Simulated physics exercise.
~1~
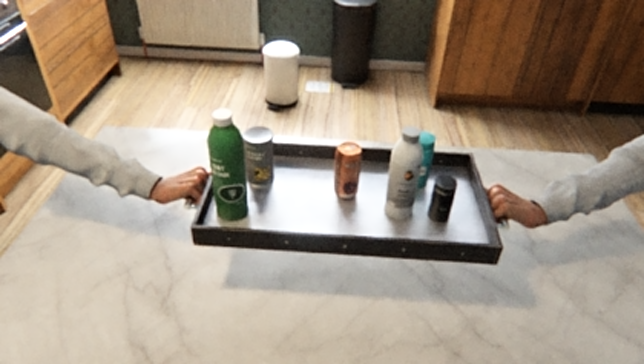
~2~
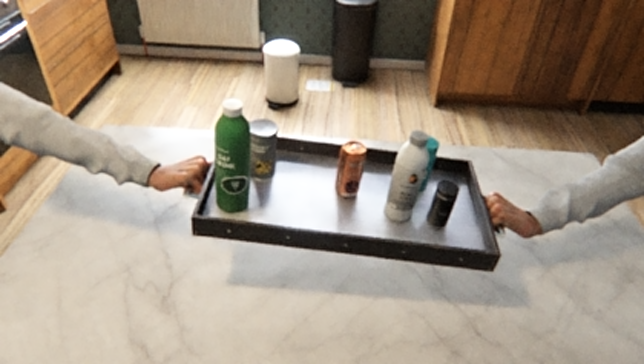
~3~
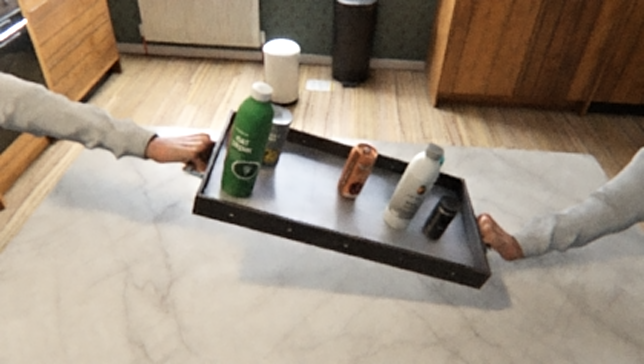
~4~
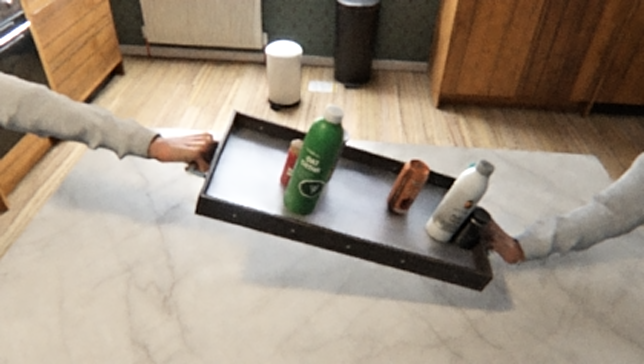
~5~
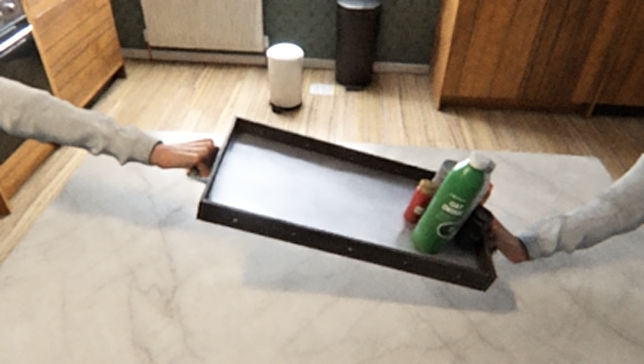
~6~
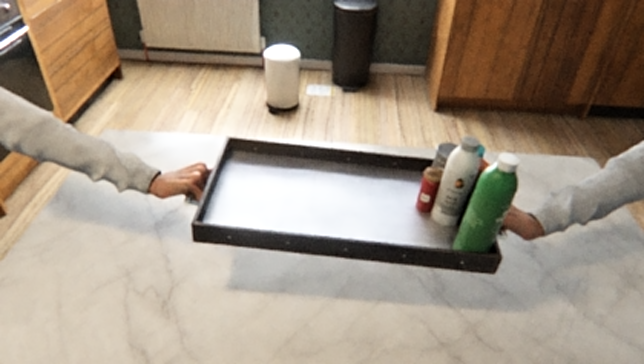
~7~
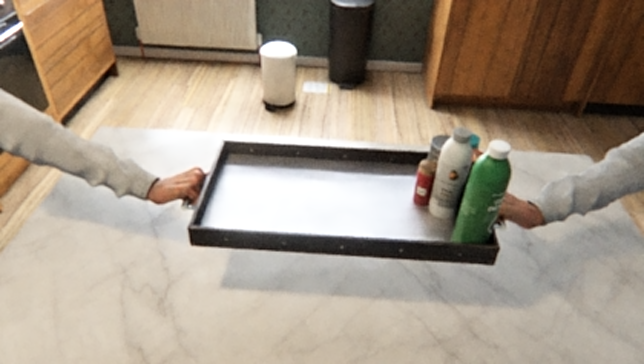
The clip opens on two hands holding a dark-rimmed tray above a marble surface, with a green bottle and a grey tin near its left end and an orange can, a white bottle, a turquoise container and a black one farther right. The hands tilt the tray down to the right, and the containers lean. The green bottle, a small red container and the grey tin slide across the tray, while the others shift towards the lower end. They bunch together by the right rim. The hands level the tray again, leaving the group upright and crowded at the right, the rest empty.
